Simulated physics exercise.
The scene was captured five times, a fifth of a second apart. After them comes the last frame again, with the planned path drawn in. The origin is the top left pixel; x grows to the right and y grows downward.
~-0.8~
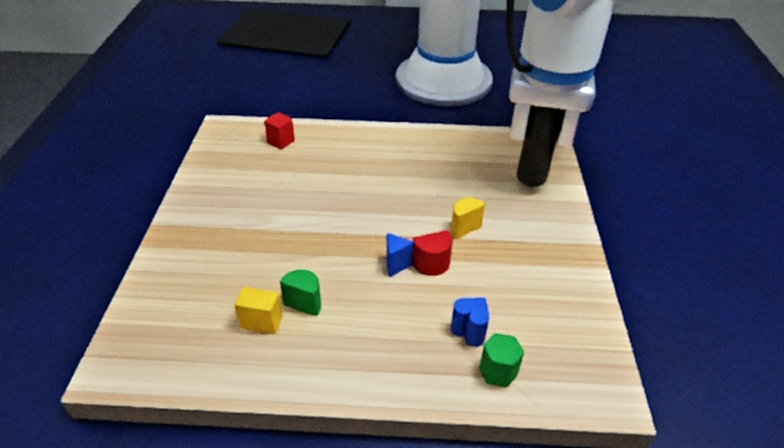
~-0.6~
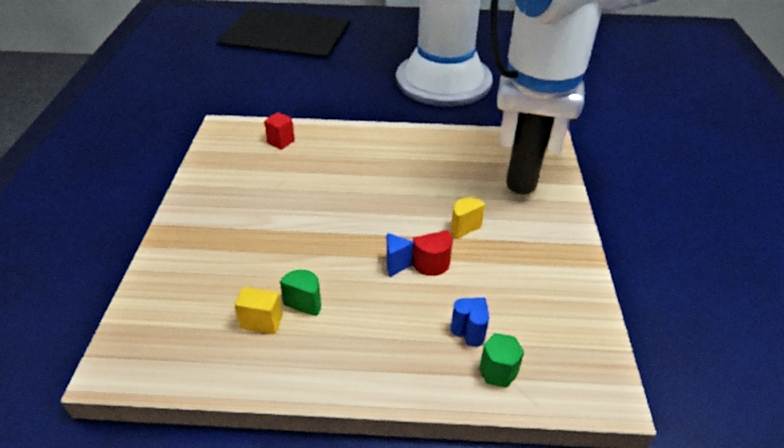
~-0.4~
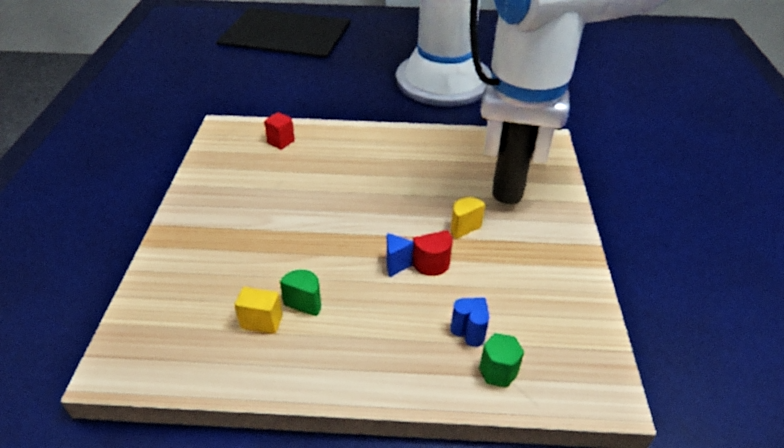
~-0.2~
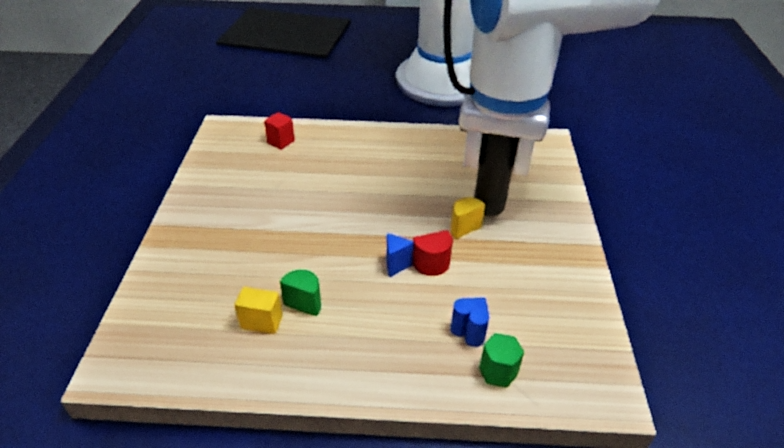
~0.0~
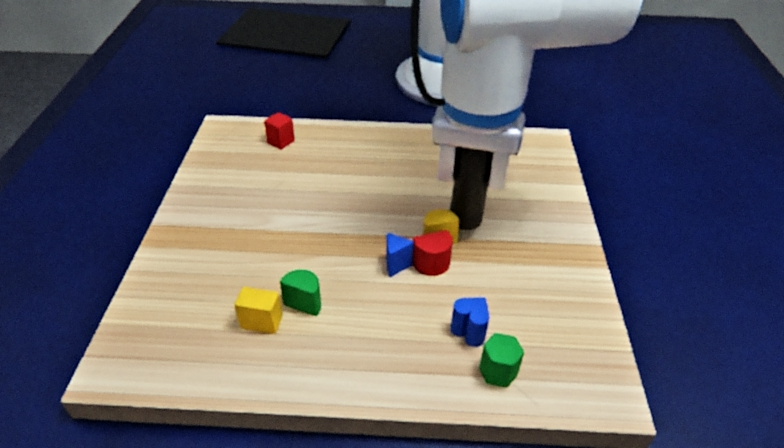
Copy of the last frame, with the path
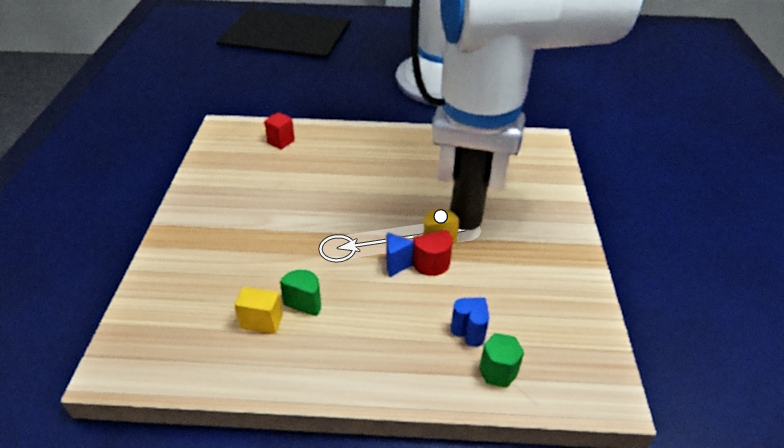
On a light wooden board over a dark blue table, seen from the front and slightly above by a still camera, small coloured blocks lie scattered. A red block sits at the back left, yellow and green ones at the front left, blue and green ones at the front right, and blue, red and yellow ones near the middle. A white robot arm moves its black rod leftward and forward from the back right, then pushes the yellow block left against the red one.
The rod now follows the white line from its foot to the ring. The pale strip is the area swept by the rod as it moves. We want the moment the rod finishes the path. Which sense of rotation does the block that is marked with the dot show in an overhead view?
From the top: Counterclockwise.
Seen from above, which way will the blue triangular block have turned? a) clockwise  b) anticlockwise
b: Anticlockwise.
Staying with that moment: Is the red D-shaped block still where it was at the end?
It seems so.
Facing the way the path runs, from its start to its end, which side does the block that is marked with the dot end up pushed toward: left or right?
Facing from start to end, it shifts left.
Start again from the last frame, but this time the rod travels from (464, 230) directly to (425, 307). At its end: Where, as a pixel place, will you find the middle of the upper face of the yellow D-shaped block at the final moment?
I'd expect the centre of its top face to be at (420, 228).
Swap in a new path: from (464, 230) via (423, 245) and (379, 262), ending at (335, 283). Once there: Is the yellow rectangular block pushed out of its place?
No - that is not the case.
The drawn path runs from (464, 230) to (337, 248); the dot is on the yellow D-shaped block.
On the path given first. One third of the way, rod (423, 226); blue triangular block (393, 245), turned 20° anticlockwise; yellow D-shaped block (402, 228).
Two thirds of the way, rod (380, 232); blue triangular block (392, 246), turned 35° anticlockwise; yellow D-shaped block (366, 239), turned 30° anticlockwise.
At the end, rod (337, 239); blue triangular block (392, 246), turned 35° anticlockwise; red D-shaped block not moved; yellow D-shaped block (358, 244), turned 45° anticlockwise.
